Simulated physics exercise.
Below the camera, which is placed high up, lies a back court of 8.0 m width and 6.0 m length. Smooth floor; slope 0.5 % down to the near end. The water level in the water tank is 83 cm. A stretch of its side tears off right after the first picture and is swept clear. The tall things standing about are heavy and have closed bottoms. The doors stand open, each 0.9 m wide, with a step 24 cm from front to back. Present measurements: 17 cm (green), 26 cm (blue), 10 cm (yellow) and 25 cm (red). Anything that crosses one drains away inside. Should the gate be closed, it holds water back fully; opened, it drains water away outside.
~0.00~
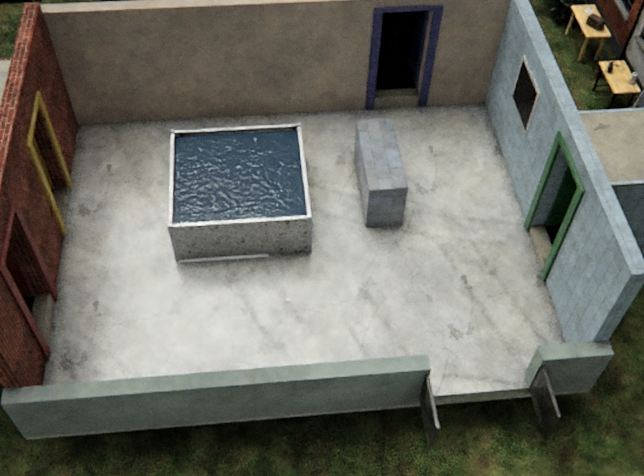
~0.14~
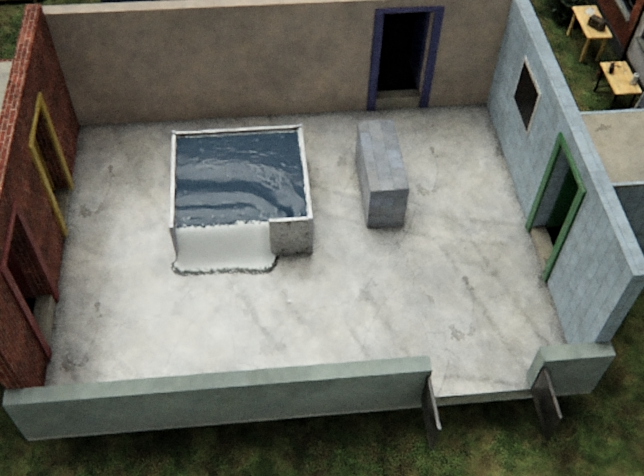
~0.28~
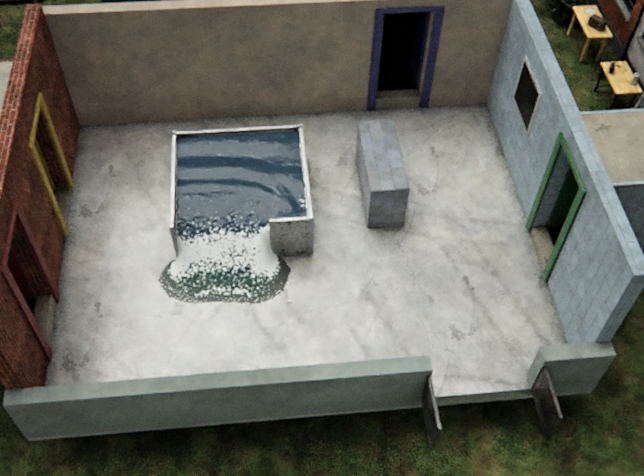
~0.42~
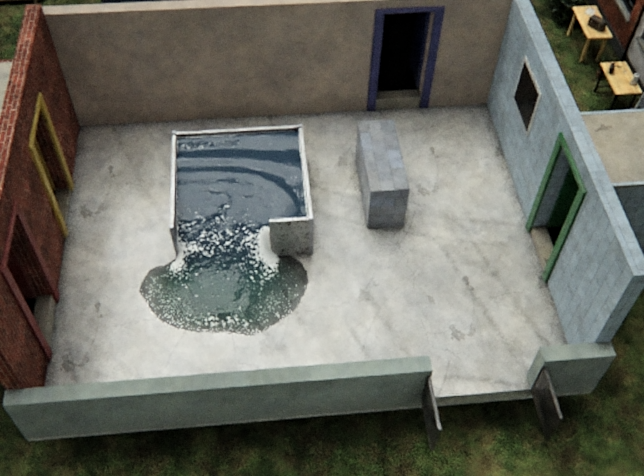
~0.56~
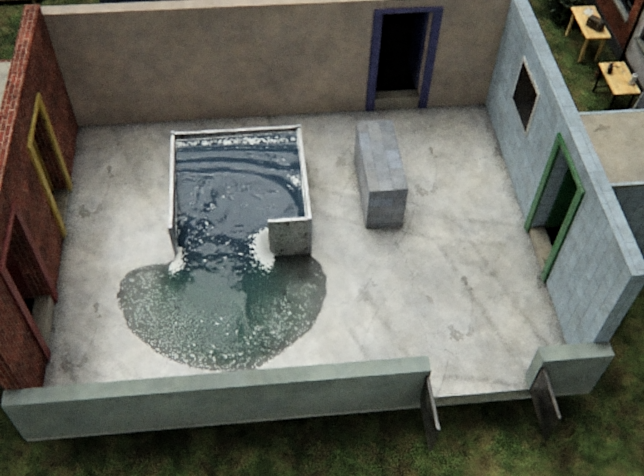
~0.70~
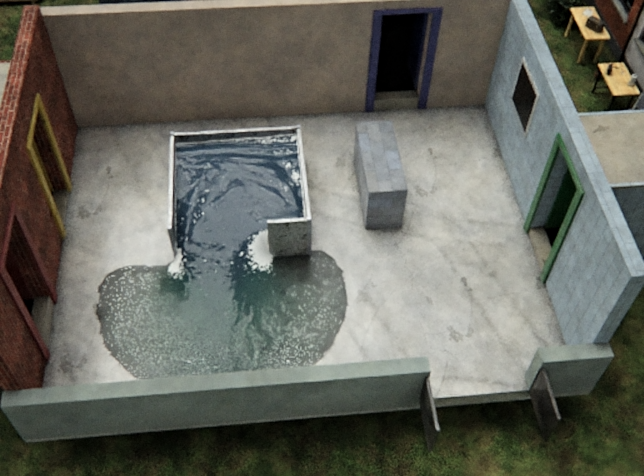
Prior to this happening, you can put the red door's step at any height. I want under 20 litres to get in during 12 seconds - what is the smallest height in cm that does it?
You would need about 18 cm.
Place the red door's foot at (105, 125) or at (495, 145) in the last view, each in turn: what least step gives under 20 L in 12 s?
Roughly 17 cm for the first and 10.5 cm for the second.
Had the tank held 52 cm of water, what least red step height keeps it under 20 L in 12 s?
Required height: Approx. 10.0 cm.
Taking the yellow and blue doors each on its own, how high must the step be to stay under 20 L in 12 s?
Some 7.0 cm for yellow, some 7.0 cm for blue.
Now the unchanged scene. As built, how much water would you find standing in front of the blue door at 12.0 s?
The depth there is around 8.5 cm.
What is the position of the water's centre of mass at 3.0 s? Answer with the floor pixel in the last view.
My guess is close to (224, 298).
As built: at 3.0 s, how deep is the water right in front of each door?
Green door 0 cm, blue door 0 cm, yellow door 3 cm, red door 23 cm.
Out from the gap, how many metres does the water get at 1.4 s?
Roughly 3.8 m from the gap.
After 1.4 s water covers 25 % of the floor, deepest (50 cm) near (203, 402); 3 cm at the red door, 0 litres in over its 25 cm step.
After 3.0 s water covers 50 % of the floor, deepest (40 cm) near (40, 416); 23 cm at the red door, 1 litre in over its 25 cm step.
After 12.0 s water covers 100 % of the floor, deepest (14 cm) near (533, 258); 7 cm at the red door, 2 litres in over its 25 cm step.
At the red door as built, the water arrived by 1.3 s and peaked near 23 cm at 3.2 s.
With a step of 16 cm, 32 litres would have come in within the 12 s; with 21.5 cm, 7 litres. So under 20 litres takes about 18 cm.
